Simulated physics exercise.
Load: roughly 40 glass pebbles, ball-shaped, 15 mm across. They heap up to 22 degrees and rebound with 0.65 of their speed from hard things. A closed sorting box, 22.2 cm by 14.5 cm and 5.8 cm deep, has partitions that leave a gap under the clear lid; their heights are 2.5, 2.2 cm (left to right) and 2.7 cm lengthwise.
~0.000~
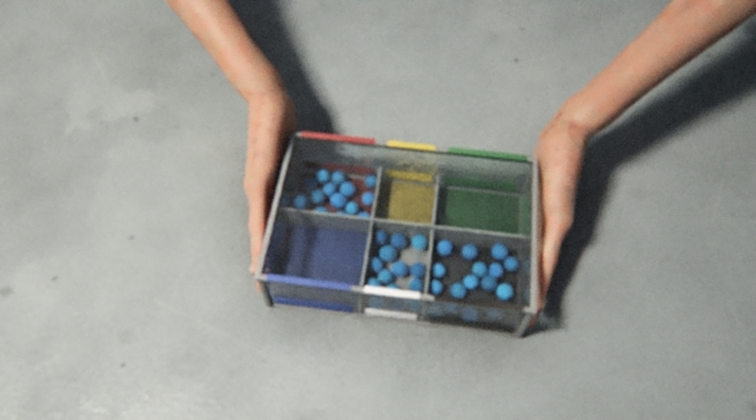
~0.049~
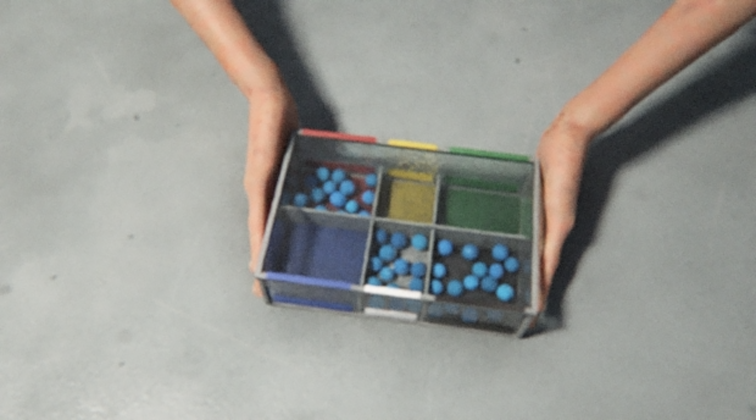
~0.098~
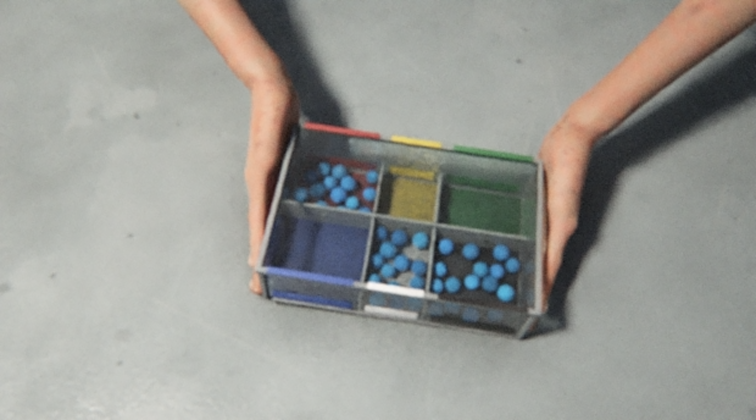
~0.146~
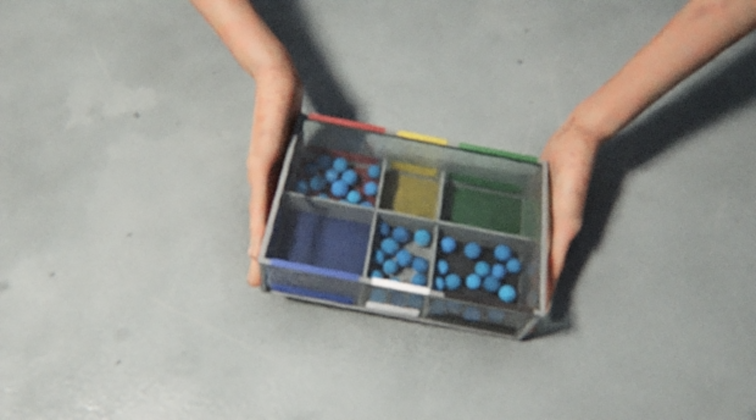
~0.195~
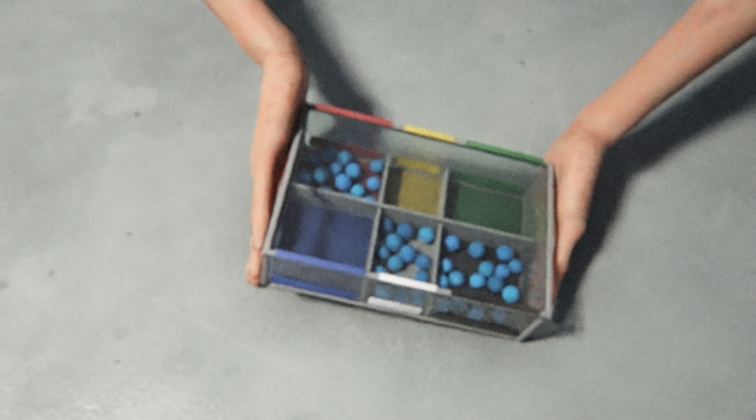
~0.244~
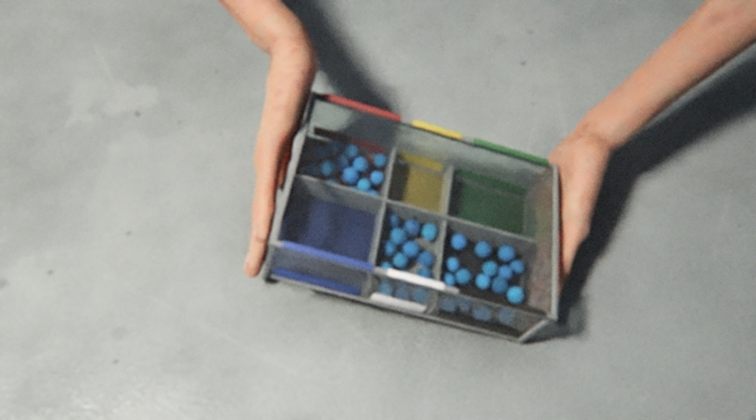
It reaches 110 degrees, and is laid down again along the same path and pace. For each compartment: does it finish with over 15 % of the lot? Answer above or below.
Red compartment: Below; blue compartment: Below; green compartment: Above; yellow compartment: Below; white compartment: Below; black compartment: Above.
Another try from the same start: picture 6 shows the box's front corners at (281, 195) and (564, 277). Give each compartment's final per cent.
Red 0, blue 0, green 85, yellow 0, white 0, black 10.
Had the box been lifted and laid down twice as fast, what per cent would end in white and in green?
White 0, green 40.
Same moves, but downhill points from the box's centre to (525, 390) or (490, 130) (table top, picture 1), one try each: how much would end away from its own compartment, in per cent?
Some 60 and 95 per cent.
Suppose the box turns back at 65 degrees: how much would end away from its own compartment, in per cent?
About 0 per cent.
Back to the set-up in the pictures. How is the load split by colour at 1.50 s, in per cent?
Red 10, blue 0, green 20, yellow 10, white 5, black 55.
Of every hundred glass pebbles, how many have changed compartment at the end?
About 70 per cent.
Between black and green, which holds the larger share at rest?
The black compartment.
Then, at 1.50 s, tilt 110 degrees; red 10 %, green 20 %, yellow 10 %, white 5 %, black 55 %.
After 2.34 s, tilt 50 degrees; green 45 %, black 55 %.
After 3.19 s, tilt 0 degrees; green 45 %, black 55 %.
By 4.0 s all is still; red 0 %, blue 0 %, green 45 %, yellow 0 %, white 0 %, black 55 %.
